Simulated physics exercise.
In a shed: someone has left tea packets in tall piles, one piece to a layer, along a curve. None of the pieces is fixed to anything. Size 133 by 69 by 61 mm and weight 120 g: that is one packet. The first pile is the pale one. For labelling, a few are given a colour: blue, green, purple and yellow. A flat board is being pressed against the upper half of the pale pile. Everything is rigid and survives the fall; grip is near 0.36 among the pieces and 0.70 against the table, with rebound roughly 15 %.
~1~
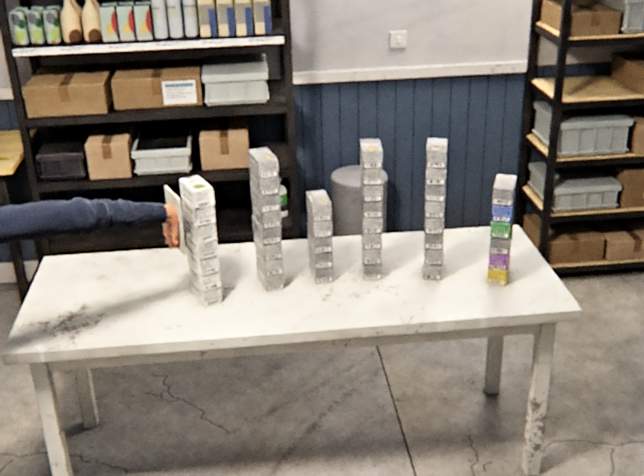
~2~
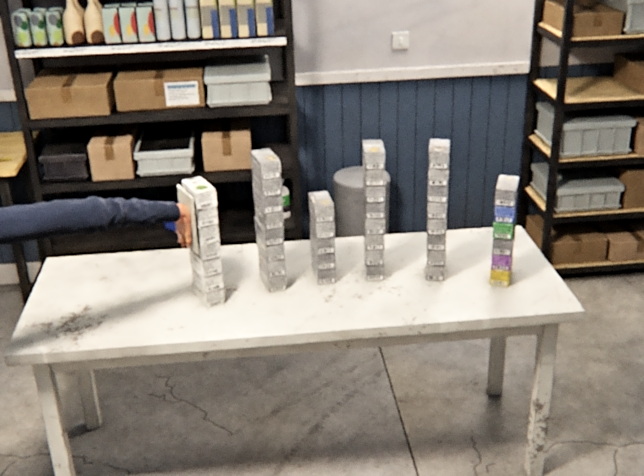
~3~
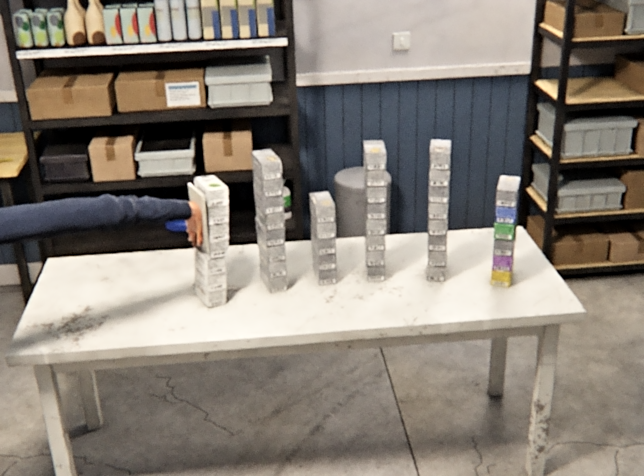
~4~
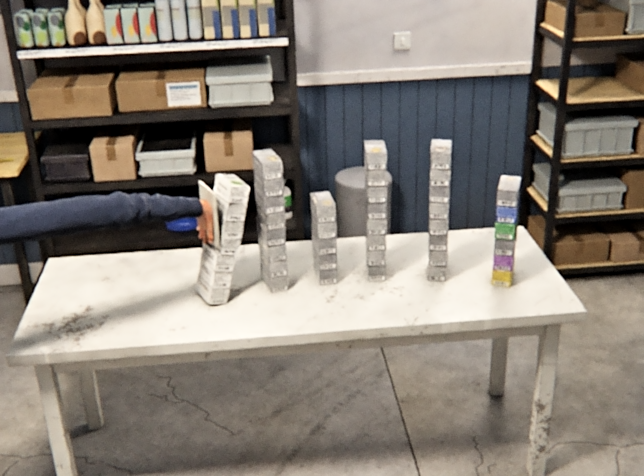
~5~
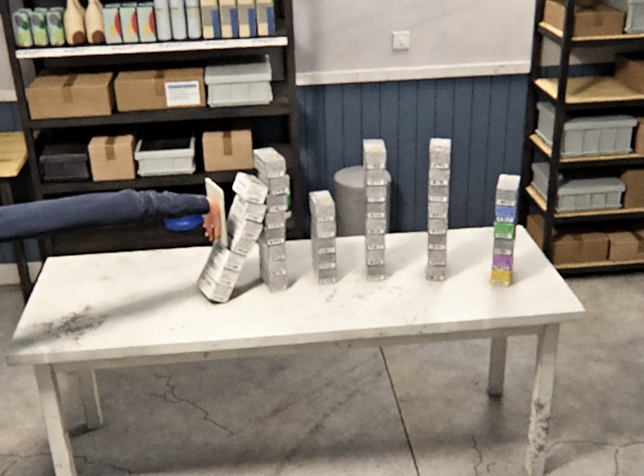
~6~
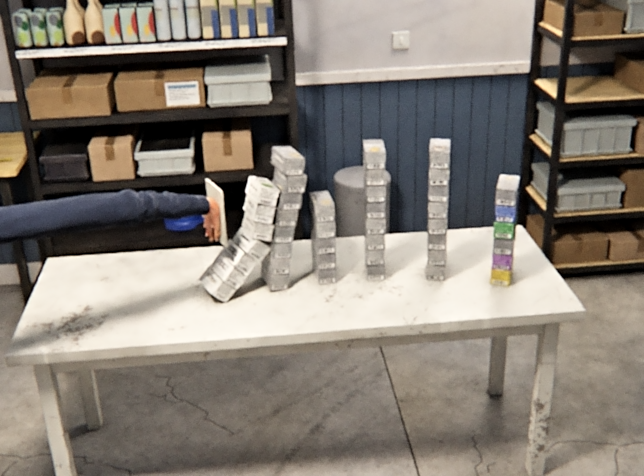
A hand pushed a flat board against the leftmost of six stacks of small boxes on a white table, and the stack tilted right, bent apart and leaned into the stack beside it.
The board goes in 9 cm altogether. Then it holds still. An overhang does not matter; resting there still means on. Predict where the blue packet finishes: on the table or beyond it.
The blue packet finishes beyond the table.
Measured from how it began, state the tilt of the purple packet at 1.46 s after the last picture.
120°.
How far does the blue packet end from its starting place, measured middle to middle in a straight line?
Close to 134 cm, in a straight line.
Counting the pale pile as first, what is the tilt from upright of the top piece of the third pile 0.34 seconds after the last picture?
Tilt: Near 20 degrees.
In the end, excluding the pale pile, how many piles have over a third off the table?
Count: 2.
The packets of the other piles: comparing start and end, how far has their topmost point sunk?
I'd put it at around 24 cm.
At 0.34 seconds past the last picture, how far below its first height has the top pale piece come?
Roughly 20 cm.
Then, 0.34 s later than the last frame, 7 of the pale pile down; none of the 35 other packets off the table, 19 disturbed; blue packet unmoved.
Then, 0.78 s later than the last frame, 7 of the pale pile down; none of the 35 other packets off the table, 30 disturbed; blue packet unmoved.
Then, 1.46 s later than the last frame, 7 of the pale pile down; 8 of the 35 other packets off the table; blue packet on its side; green packet on its side.
When it is over, 7 of the pale pile down; 9 of the 35 other packets off the table; blue packet upside down; purple packet on its side; green packet on its side. In pixels of the last frame, middles, purple packet near (555, 272).
